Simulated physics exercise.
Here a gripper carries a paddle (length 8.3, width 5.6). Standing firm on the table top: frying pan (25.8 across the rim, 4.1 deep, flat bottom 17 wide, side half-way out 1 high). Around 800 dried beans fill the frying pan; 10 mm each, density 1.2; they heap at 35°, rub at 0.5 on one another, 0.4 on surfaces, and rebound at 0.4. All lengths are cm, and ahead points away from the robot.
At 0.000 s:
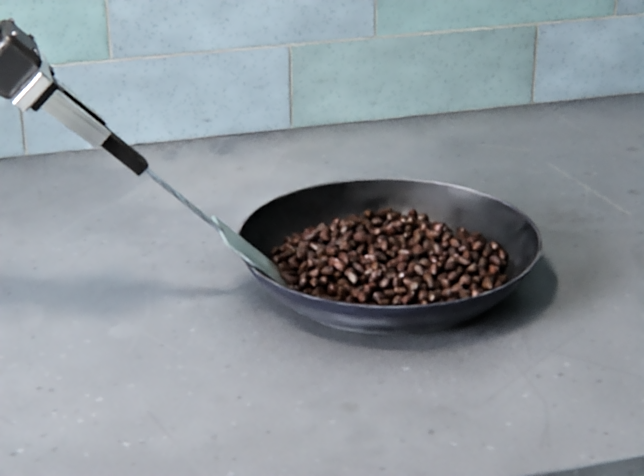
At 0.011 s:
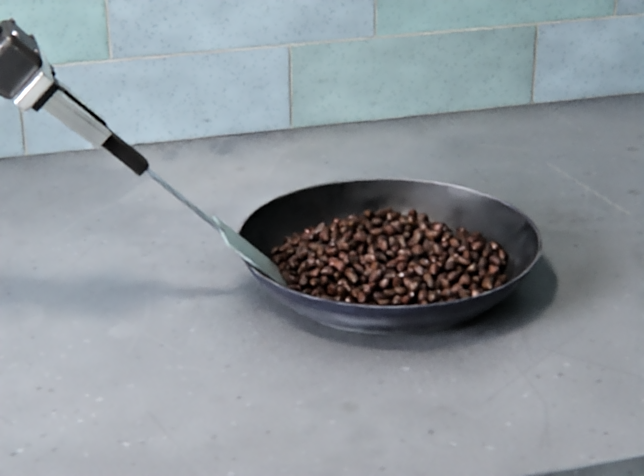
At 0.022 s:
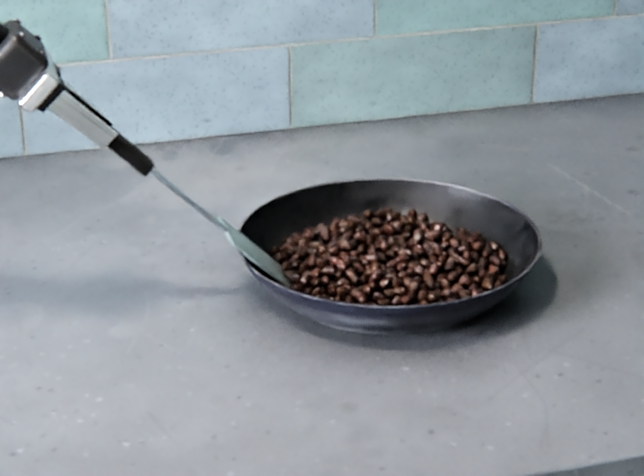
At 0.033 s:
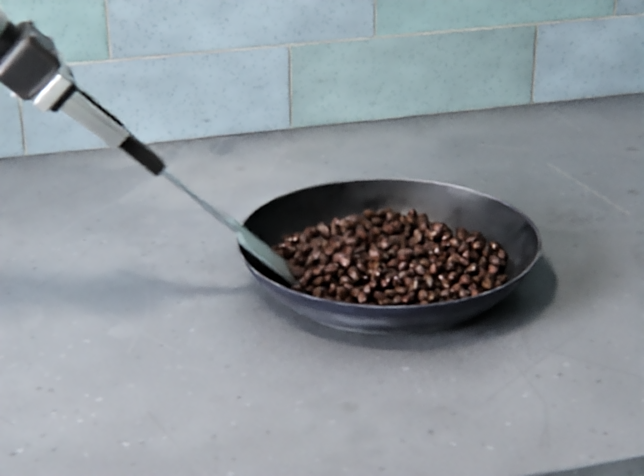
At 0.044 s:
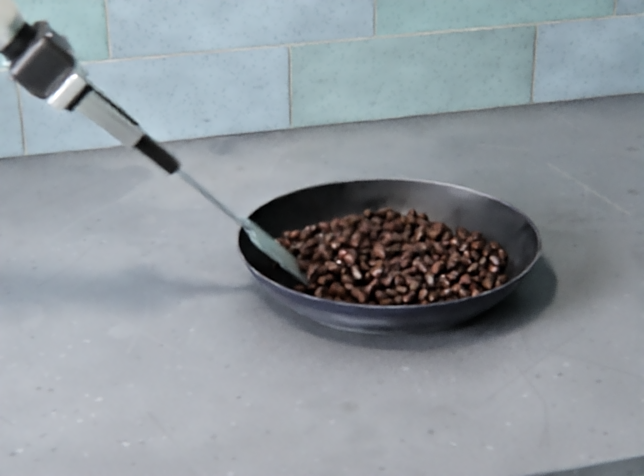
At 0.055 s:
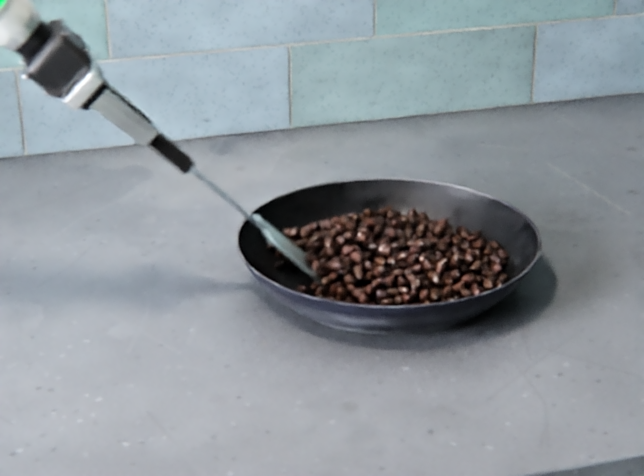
Gripper-held paddle easing rightward through the left edge of a heap of dark brown beans in a black frying pan.
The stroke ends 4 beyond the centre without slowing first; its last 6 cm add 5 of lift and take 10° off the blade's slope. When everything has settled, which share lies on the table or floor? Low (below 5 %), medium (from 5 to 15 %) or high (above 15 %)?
A medium share, from 5 to 15 %, ends on the table or floor.
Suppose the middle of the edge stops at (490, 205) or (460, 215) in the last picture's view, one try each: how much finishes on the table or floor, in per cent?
Some 15 and 10 per cent.
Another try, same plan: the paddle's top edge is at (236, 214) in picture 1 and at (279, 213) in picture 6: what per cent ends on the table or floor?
About 10 per cent.
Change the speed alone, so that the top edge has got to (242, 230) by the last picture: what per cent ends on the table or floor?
About 0 per cent.
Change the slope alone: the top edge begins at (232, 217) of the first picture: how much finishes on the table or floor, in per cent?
About 10 per cent.
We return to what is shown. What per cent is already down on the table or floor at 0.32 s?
About 8 per cent.
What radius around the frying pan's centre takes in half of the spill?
Roughly 34 cm.
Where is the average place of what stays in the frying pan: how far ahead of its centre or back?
Some 2.5 cm ahead.
After 0.08 s, sloping 46°, highest piece 5 above the table; 796 in the frying pan.
After 0.11 s, sloping 42°, highest piece 6 above the table; 796 in the frying pan.
After 0.32 s, sloping 36°, highest piece 5 above the table; 729 in the frying pan, 64 on the table or floor, 3 on the blade or in flight.
After 1.37 s, sloping 36°, highest piece 4 above the table; 729 in the frying pan, 67 on the table or floor.
At rest, 729 in the frying pan, 67 on the table or floor. That is 8 % on the table or floor.
